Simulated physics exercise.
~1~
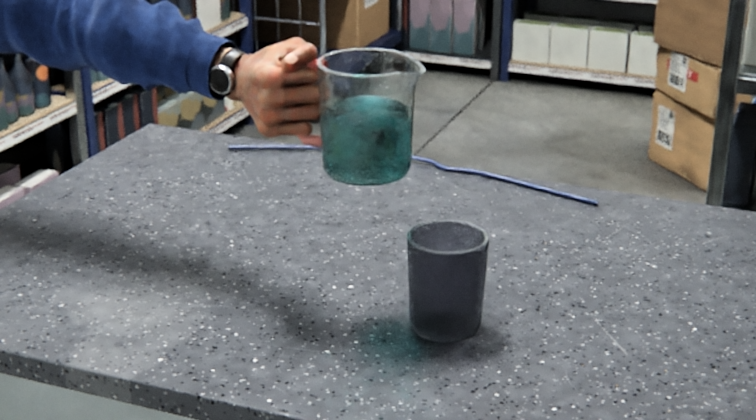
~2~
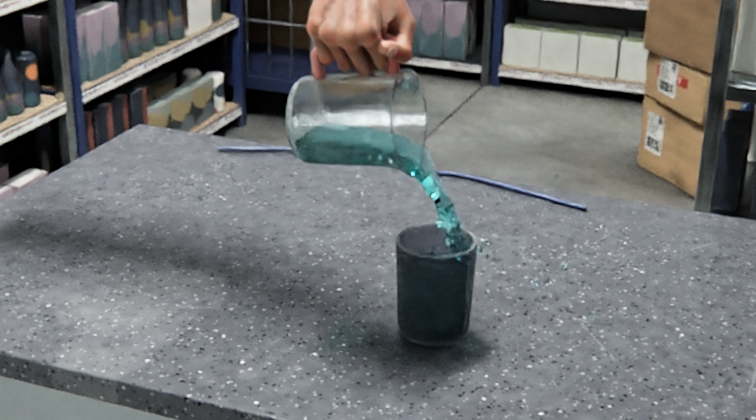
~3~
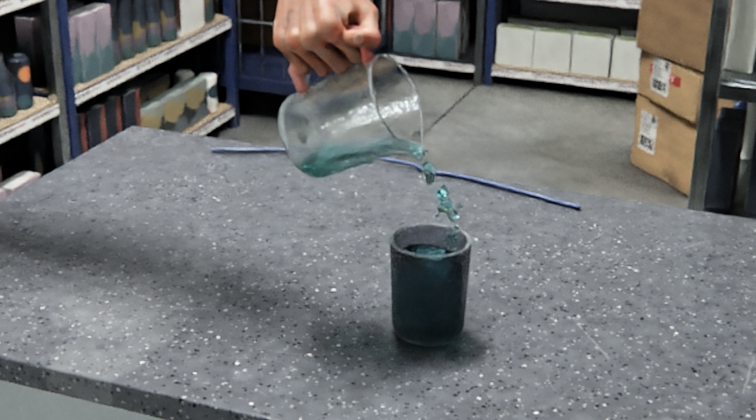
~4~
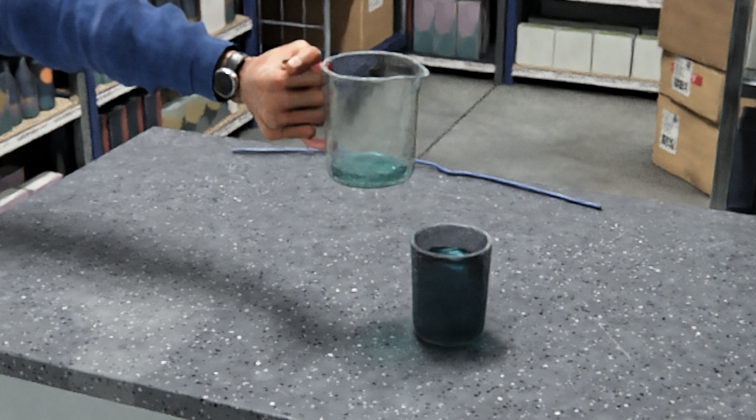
A hand tilting a clear jug to pour teal liquid into a drinking glass on a speckled worktop, then levelling it nearly empty.
